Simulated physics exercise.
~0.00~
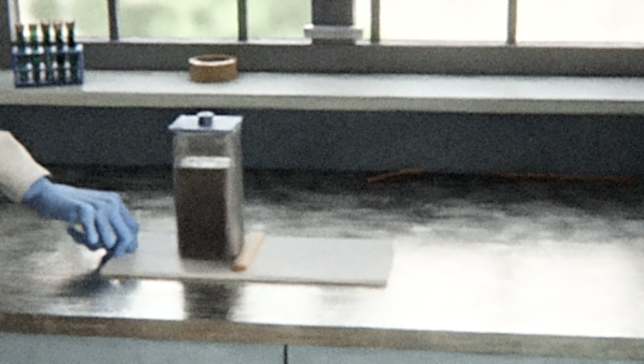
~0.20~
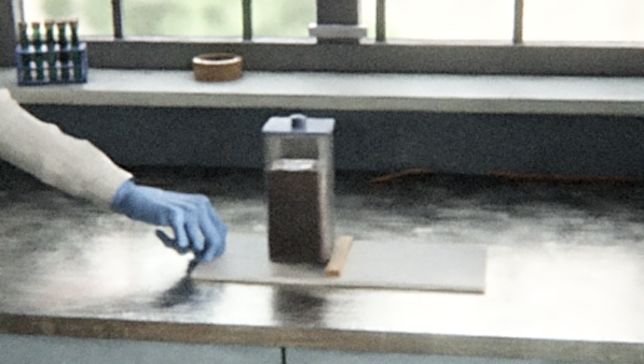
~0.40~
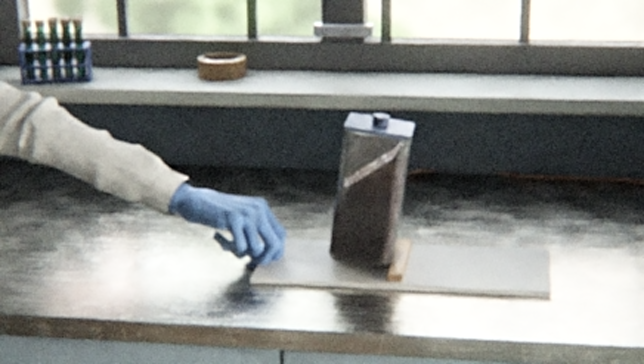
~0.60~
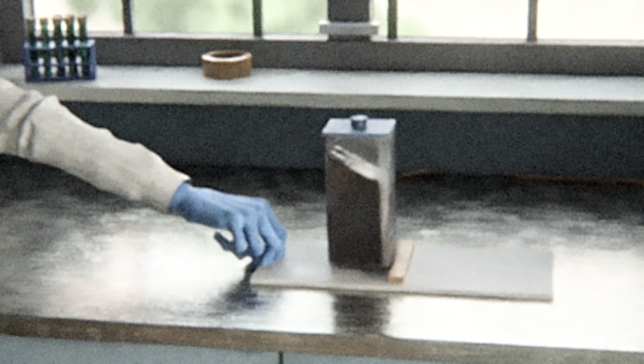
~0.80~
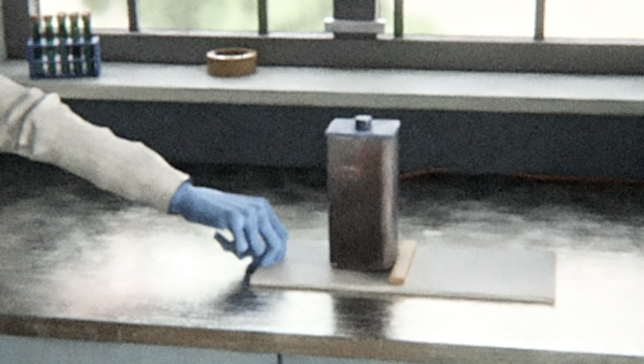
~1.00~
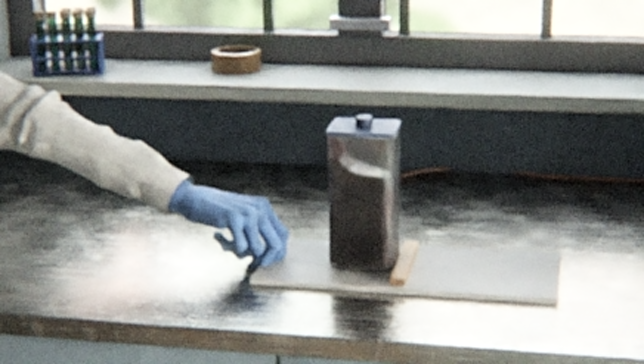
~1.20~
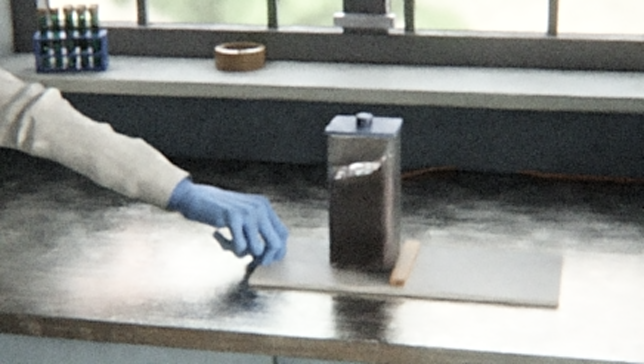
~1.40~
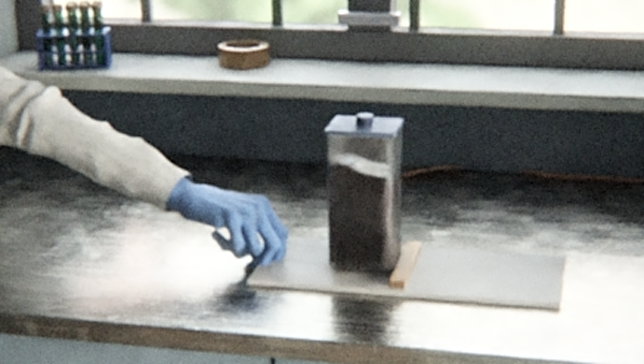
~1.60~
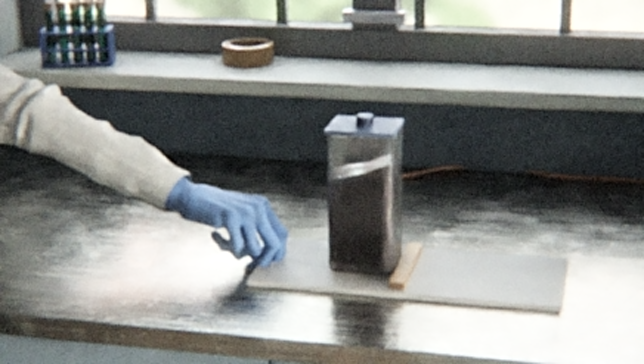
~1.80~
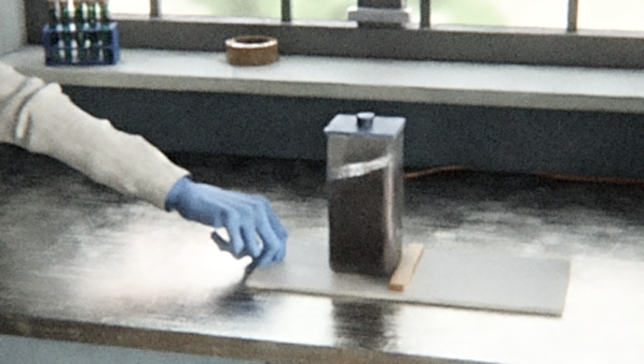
Capped flask of dark liquid riding a board slid right by a gloved hand, tipping as it stops, then settling upright.
